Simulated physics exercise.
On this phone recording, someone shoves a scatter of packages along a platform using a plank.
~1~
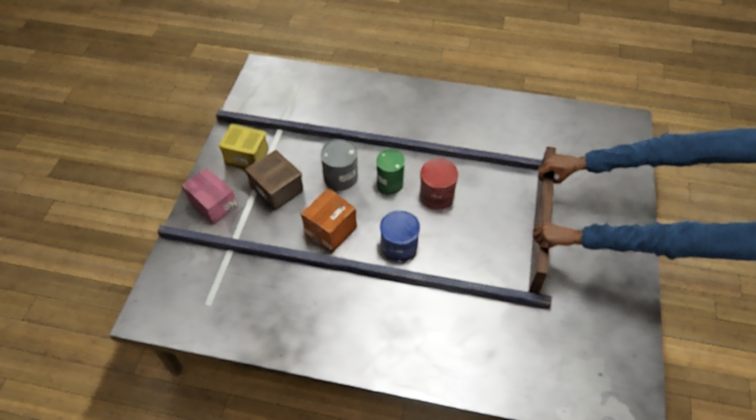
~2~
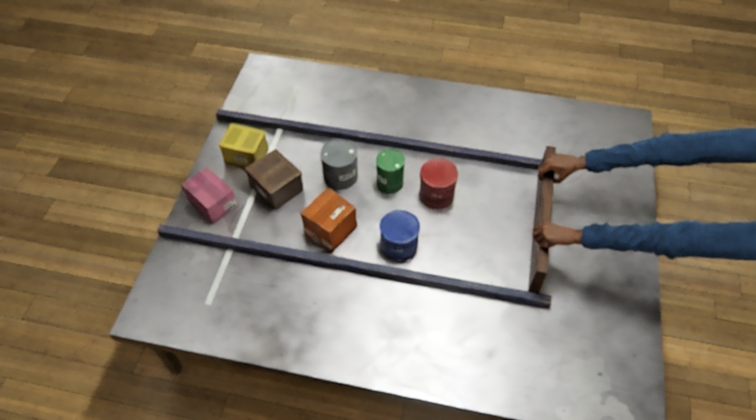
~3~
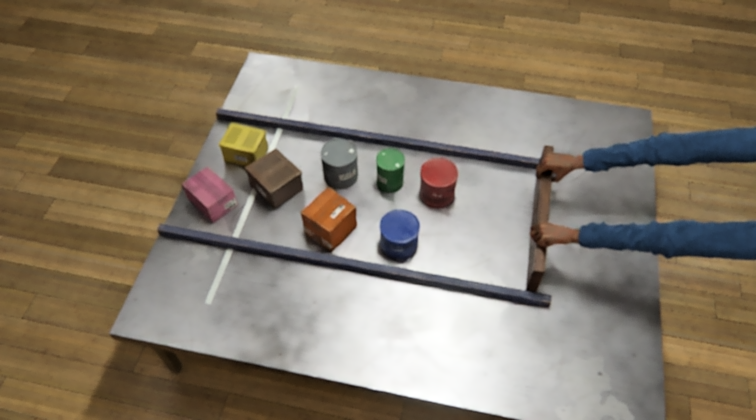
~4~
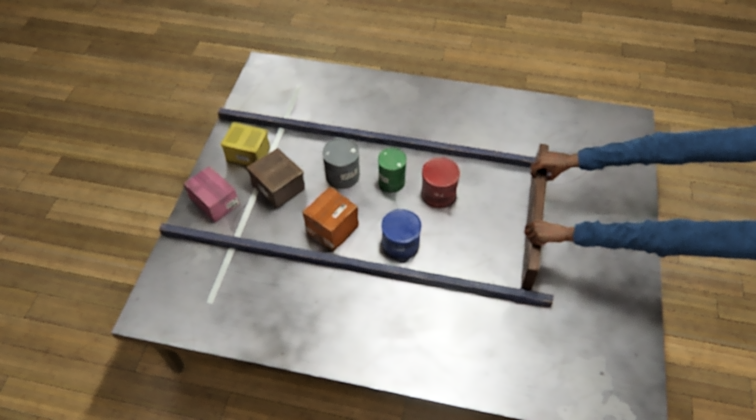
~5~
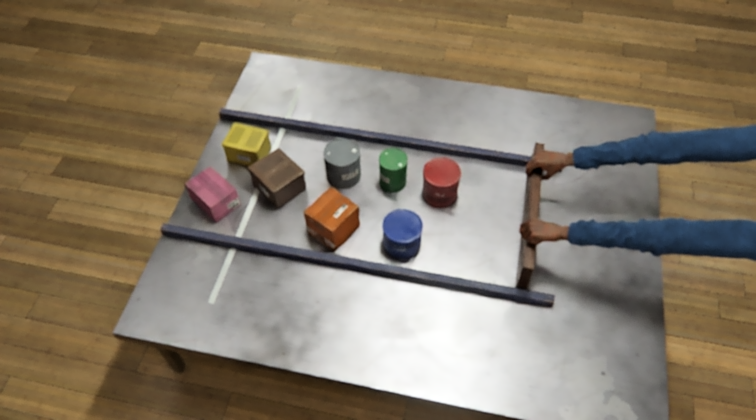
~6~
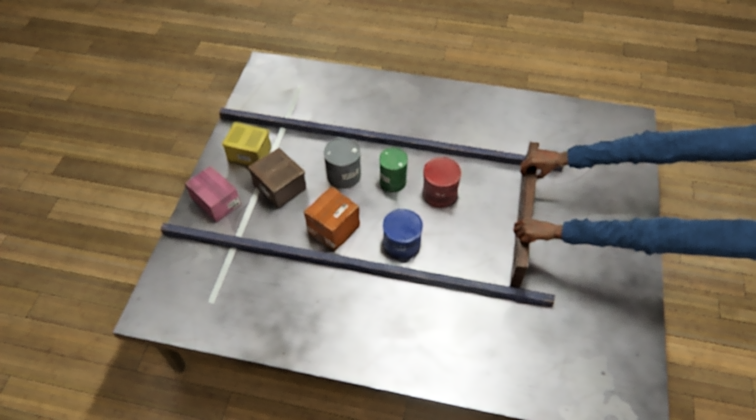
To begin with, two hands grip a wooden plank at the right end of two dark rails on a table, with boxes and round containers scattered between the rails. The hands then slide the plank slowly a short way left, while the yellow, pink, brown and orange boxes and the containers stay essentially still.
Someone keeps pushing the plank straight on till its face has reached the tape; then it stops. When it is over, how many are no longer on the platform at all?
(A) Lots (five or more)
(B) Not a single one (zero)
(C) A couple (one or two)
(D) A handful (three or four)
(C) A couple (one or two).
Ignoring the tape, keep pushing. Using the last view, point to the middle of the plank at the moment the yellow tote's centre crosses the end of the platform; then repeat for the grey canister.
I reckon its middle sits around (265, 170) and then around (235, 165).
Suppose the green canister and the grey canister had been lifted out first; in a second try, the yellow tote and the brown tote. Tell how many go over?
You'd see 1 fallen, and 1 in the other try.
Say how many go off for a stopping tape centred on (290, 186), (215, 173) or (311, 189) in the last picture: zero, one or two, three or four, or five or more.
Well, it comes out as none, 5 or more and not one, in that order.
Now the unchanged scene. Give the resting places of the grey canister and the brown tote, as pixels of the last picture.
Final spots - grey canister (234, 125), brown tote (210, 166).
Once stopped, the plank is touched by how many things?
Count: 3.
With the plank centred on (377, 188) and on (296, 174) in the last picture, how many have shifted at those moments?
5 at one spot and 8 at the other.
Early on, none off yet; pink parcel at rest near (213, 194); yellow tote at rest near (248, 146); brown tote at rest near (279, 178).
A while later, none off yet; pink parcel at rest near (213, 194); yellow tote travelled a little near (244, 145); brown tote travelled a little near (262, 176).
Finally, the number that fall off is one or two; lost, yellow tote and pink parcel.
